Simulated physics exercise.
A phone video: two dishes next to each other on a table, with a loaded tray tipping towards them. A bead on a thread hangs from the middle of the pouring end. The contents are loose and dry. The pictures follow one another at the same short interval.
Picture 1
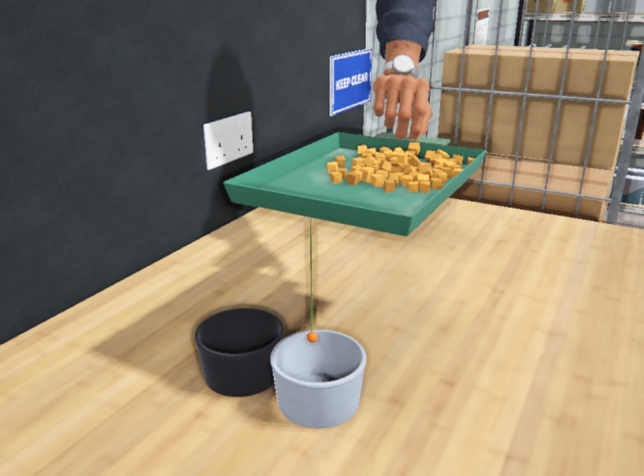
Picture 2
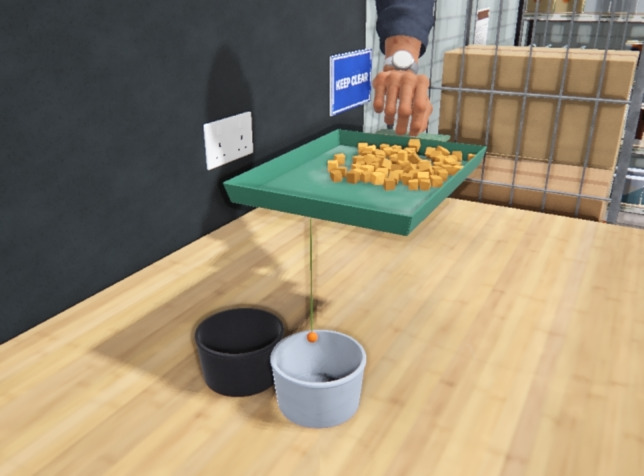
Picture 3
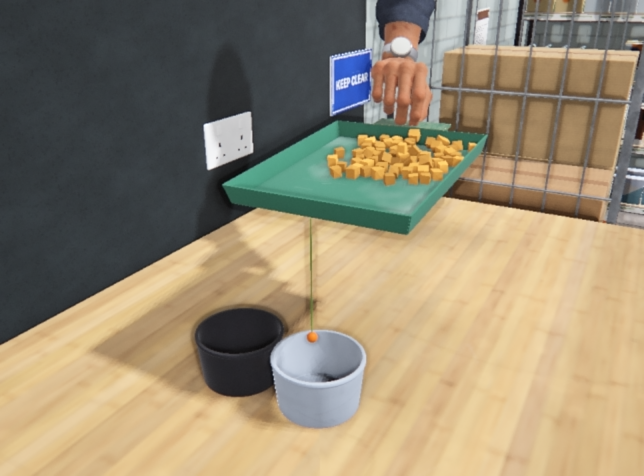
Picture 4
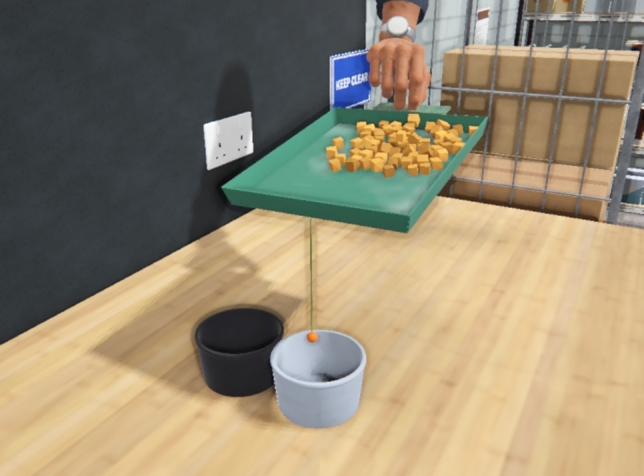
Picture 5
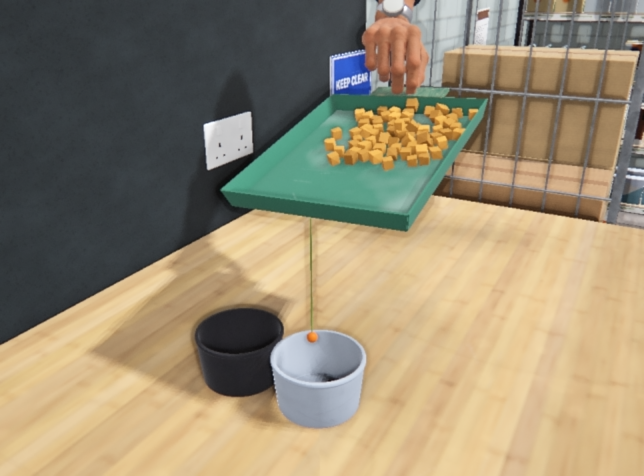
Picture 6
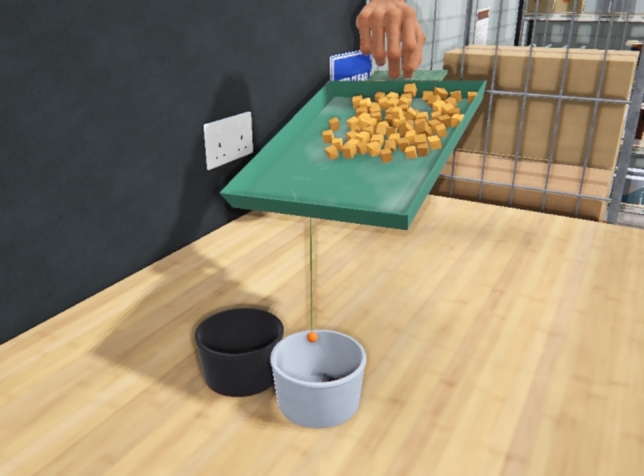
On a wooden worktop, a hand raising the far end of a green tray of croutons above two small dishes.
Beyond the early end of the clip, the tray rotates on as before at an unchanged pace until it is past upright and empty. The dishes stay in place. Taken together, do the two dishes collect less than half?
I expect most of the load to be wasted.
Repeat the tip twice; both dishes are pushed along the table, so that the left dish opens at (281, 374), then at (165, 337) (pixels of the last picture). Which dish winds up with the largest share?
Place 1: The one on the left side; place 2: The one on the right side.
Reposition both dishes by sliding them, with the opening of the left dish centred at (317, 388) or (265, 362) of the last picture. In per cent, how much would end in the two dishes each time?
First placement: Some 10 %; second placement: Some 40 %.
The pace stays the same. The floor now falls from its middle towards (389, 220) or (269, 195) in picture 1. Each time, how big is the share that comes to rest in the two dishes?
I'd say roughly 0 percent with the first slope, 70 percent with the other.
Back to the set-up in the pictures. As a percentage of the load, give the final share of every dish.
20 percent ends in the left dish, 0 percent in the right.
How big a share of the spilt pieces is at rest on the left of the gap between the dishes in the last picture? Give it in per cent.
About 80 per cent.
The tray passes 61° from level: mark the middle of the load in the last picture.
Look around (290, 189) in the last picture.
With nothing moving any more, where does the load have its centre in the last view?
(213, 431).
Shortly afterwards, tray tipped steeply; all but a few on the tray; only a few in the air.
Next, tray tipped right over; near half on the tray; a little in the left dish; near half outside both; a little in the air.
Some moments later, tray tipped past a quarter turn; a little in the right dish; near a quarter in the left dish; the bulk outside both.
In the end, tray tipped past a quarter turn; a little in the right dish; near a quarter in the left dish; the bulk outside both.
